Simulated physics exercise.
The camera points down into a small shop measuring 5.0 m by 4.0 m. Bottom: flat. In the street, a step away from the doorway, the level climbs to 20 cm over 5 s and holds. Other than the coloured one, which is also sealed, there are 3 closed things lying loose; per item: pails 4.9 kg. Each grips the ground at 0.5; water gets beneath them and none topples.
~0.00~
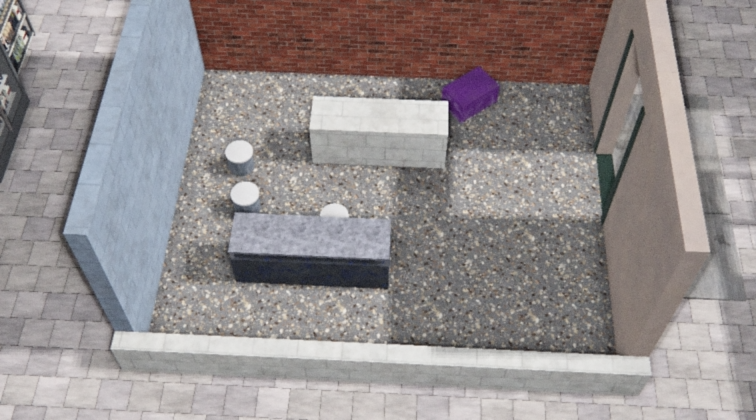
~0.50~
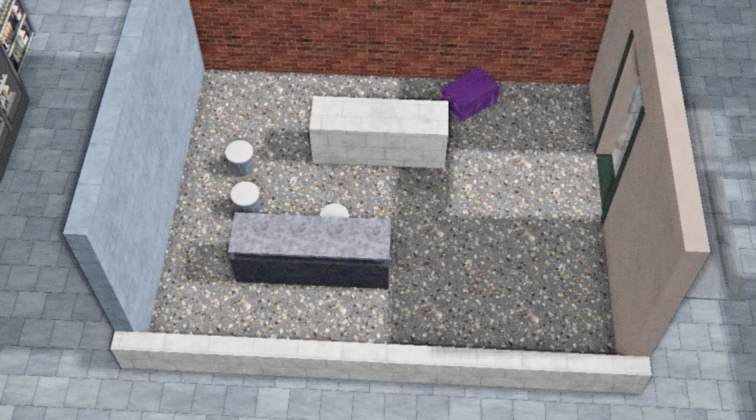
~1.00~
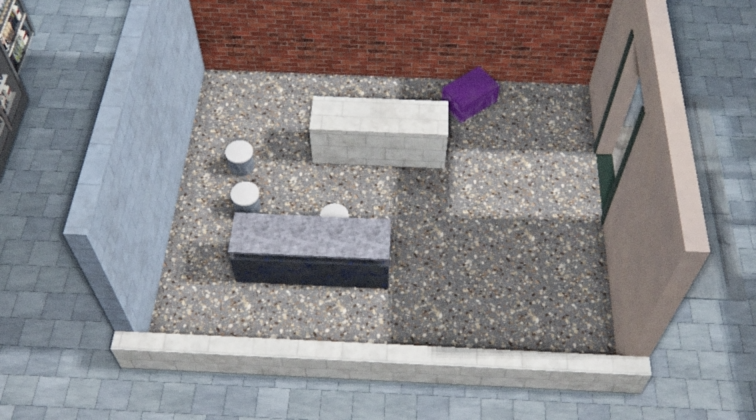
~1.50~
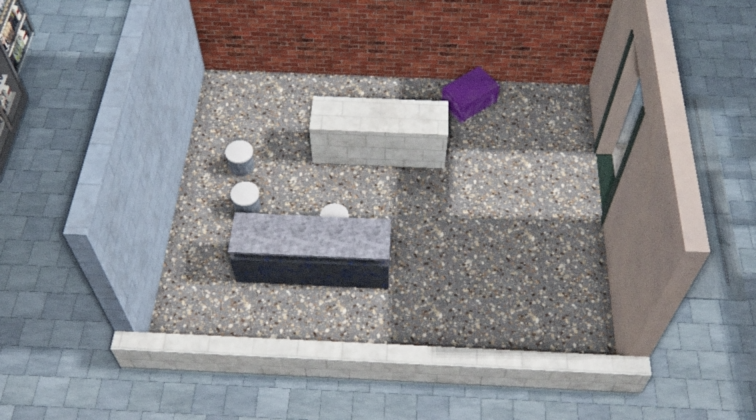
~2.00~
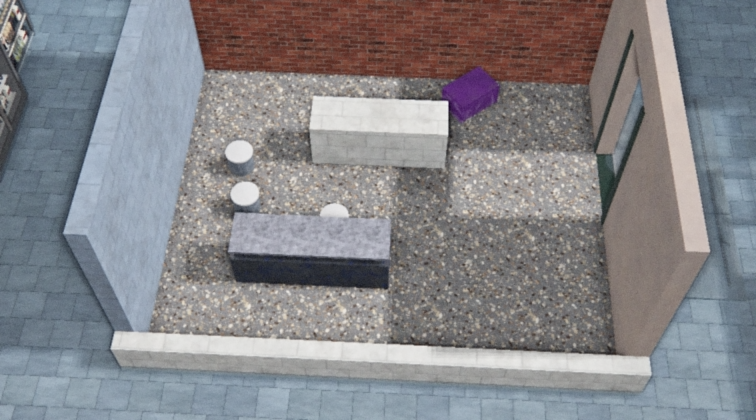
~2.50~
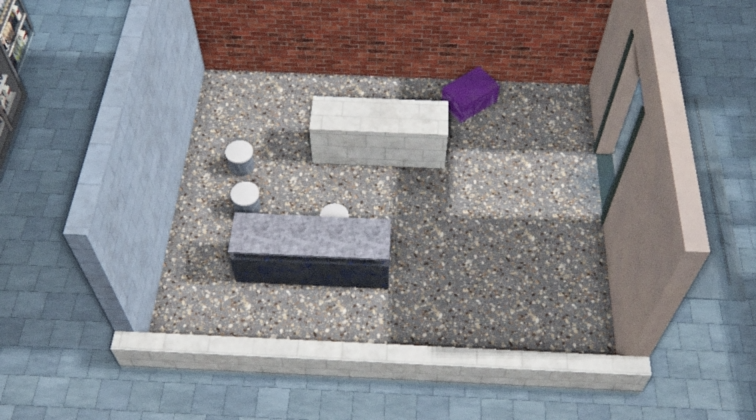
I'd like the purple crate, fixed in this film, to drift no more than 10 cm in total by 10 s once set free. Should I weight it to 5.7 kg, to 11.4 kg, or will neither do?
Neither will do.
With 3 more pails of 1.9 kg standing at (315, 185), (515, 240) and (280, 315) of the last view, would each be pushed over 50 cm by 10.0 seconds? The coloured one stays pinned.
The first comes out above the threshold, the second above the threshold, the third below the threshold.
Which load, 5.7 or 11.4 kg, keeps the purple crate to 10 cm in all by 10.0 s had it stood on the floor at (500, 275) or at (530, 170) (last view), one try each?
First try, only the heavier option works; second try, both options fail.
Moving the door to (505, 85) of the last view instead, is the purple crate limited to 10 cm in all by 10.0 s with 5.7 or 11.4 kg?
Both masses fail.
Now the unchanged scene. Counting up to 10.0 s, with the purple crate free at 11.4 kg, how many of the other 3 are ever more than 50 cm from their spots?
Tally: 1.
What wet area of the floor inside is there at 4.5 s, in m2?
About 4.5 m2.
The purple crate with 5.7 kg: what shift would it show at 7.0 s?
Roughly 60 cm.
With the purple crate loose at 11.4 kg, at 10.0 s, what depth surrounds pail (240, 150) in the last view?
I'd say some 3 cm.
After 3.5 s the purple crate would be 0 cm from its start with 5.7 kg and 0 cm from its start with 11.4 kg; 0 cm of water round it then.
After 4.5 s the purple crate would be 0 cm from its start with 5.7 kg and 0 cm from its start with 11.4 kg; 1 cm of water round it then.
After 7.0 s the purple crate would be 68 cm from its start with 5.7 kg and 30 cm from its start with 11.4 kg; 5 cm of water round it then.
After 10.0 s the purple crate would be 316 cm from its start with 5.7 kg and 119 cm from its start with 11.4 kg; 5 cm of water round it then.
